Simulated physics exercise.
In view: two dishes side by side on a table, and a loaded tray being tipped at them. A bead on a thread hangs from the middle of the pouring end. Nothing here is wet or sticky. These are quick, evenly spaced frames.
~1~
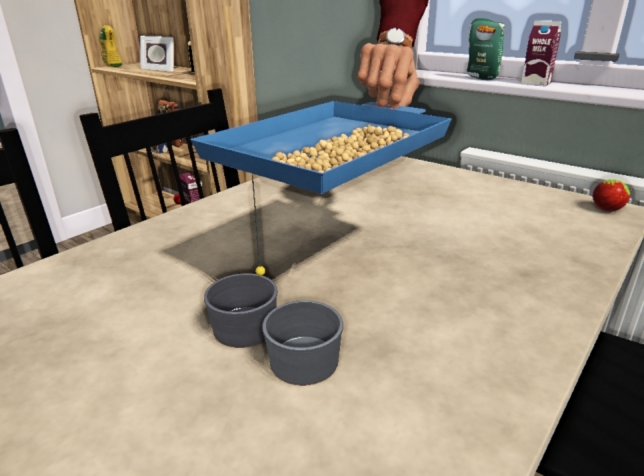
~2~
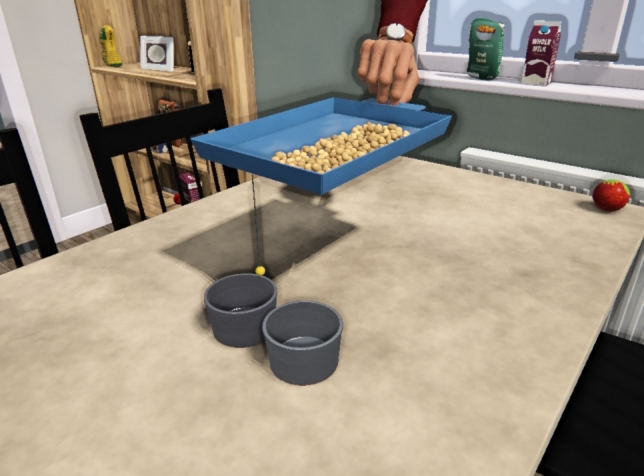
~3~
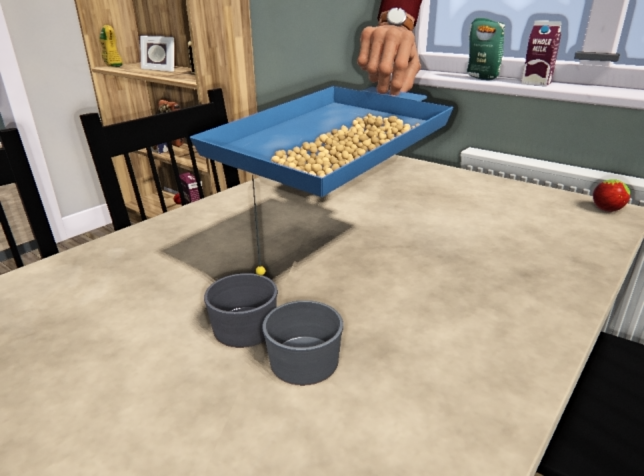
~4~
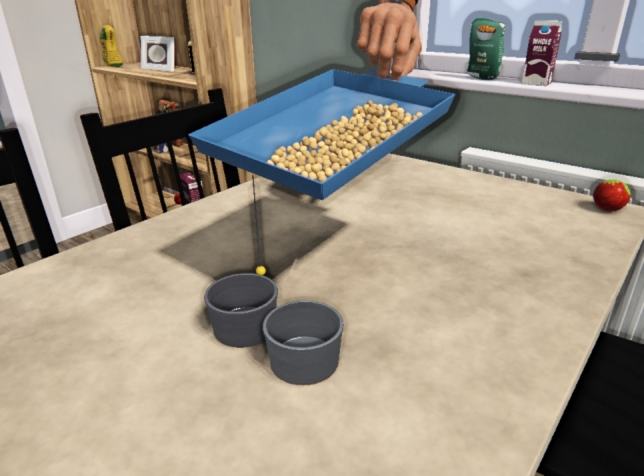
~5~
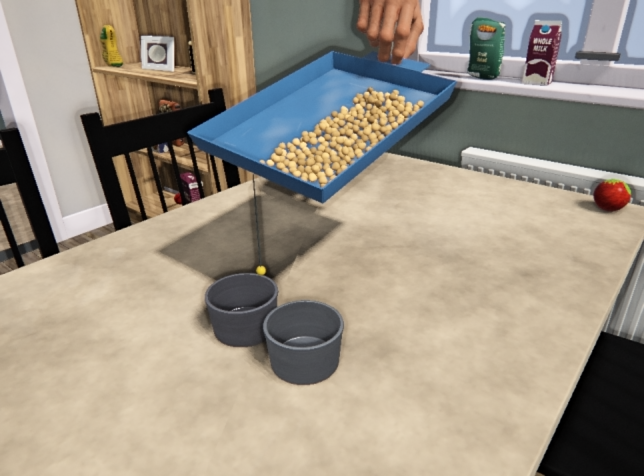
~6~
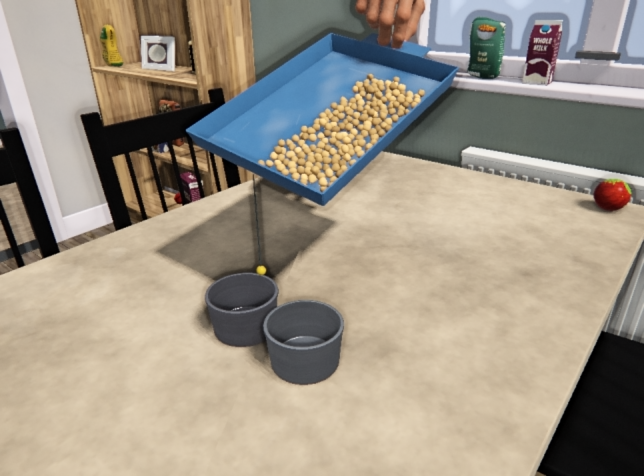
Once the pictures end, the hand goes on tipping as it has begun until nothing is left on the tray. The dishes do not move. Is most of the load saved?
In the dishes lies more than half of it.
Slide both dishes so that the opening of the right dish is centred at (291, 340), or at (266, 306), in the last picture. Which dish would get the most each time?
First the dish on the right, then right.
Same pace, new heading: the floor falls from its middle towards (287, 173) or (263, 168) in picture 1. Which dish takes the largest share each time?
The first try: The right dish. The second: The left one.
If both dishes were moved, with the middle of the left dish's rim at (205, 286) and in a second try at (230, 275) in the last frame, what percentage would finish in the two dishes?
About 40 and 50 per cent.
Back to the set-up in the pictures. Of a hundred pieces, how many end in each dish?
The left dish has 10 per cent, the right dish has 60.
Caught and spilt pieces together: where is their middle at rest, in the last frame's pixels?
Near (303, 354).
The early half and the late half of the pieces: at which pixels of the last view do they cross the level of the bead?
At about (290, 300), then at (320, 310).
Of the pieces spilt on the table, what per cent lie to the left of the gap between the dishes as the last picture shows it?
Near 40 %.
Soon, tray tipped steeply; nearly all on the tray; a stray few in the air.
A while on, tray tipped right over; nearly all on the tray; a stray few in the right dish; a stray few outside both; a stray few in the air.
Towards the end, tray tipped past a quarter turn; about two thirds in the right dish; a small part in the left dish; about a third outside both.
Finally, tray tipped past a quarter turn; about two thirds in the right dish; a small part in the left dish; about a third outside both.
